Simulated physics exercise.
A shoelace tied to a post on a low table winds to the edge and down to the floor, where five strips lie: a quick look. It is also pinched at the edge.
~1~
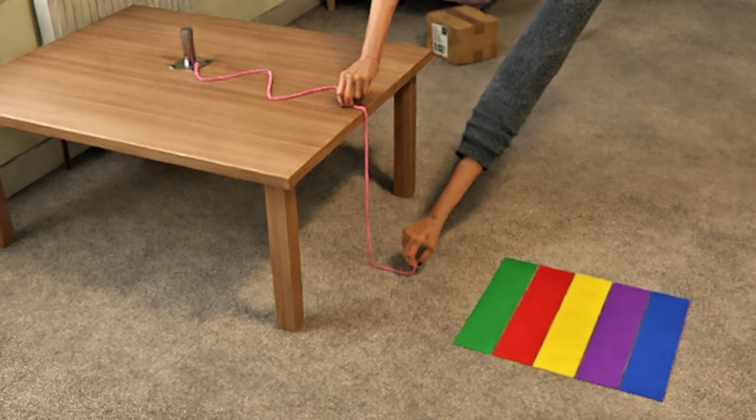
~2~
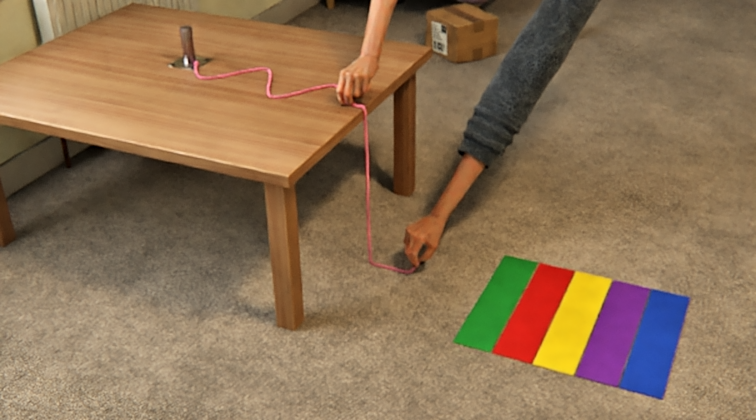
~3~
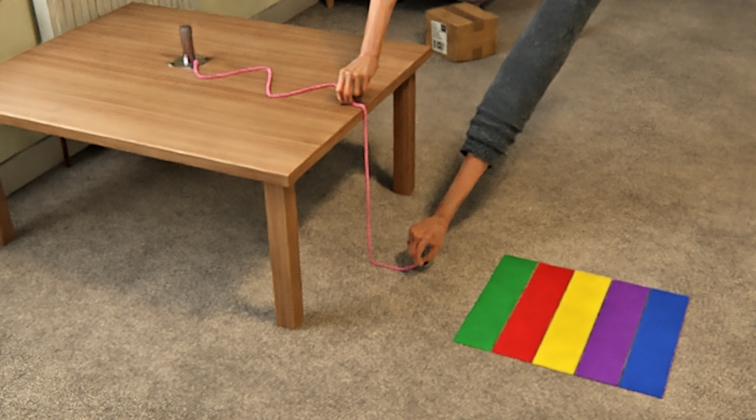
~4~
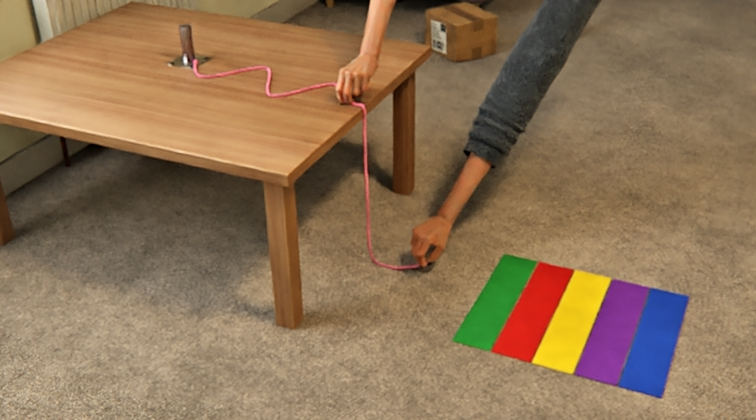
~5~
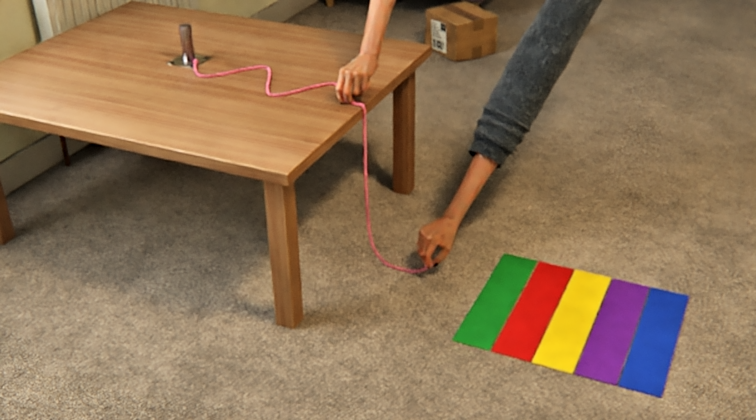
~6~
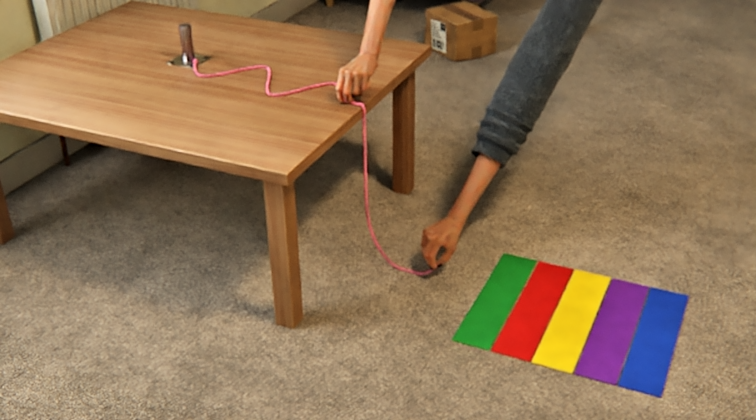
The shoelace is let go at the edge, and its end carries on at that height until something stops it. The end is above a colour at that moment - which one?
The blue one.
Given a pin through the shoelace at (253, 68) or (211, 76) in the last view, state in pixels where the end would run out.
I'd put it around (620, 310) the first time and around (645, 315) the second.
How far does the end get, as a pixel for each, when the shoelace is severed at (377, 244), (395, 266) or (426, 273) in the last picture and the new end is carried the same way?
Respectively (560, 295), (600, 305) and (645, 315).
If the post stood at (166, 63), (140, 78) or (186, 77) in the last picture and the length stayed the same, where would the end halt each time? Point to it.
Taking the tries in turn, you get (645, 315), (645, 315) and (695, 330).
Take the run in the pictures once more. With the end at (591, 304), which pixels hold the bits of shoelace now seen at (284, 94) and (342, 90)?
Taking them in turn, (357, 98) and then (384, 161).
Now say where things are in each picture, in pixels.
In the first frame, end (416, 264); green (481, 332); red (520, 342); yellow (561, 353); purple (603, 364); blue (647, 376).
In the second frame, end (418, 263); shoelace through (202, 78) (270, 74) (299, 93) (345, 102) (367, 172) (369, 244).
In the third frame, end (422, 263).
In the fourth frame, end (426, 264); shoelace through (201, 76) (270, 72) (298, 92) (344, 101) (366, 171) (369, 242).
In the fifth frame, end (432, 265).
In the sixth frame, end (436, 266); shoelace through (201, 76) (270, 72) (298, 91) (344, 100) (365, 170) (376, 242).
A little later, end near (592, 304); over yellow.
Next, end near (637, 315); over purple.
When it is tight, end near (664, 321); over blue. The end stops over the blue strip.
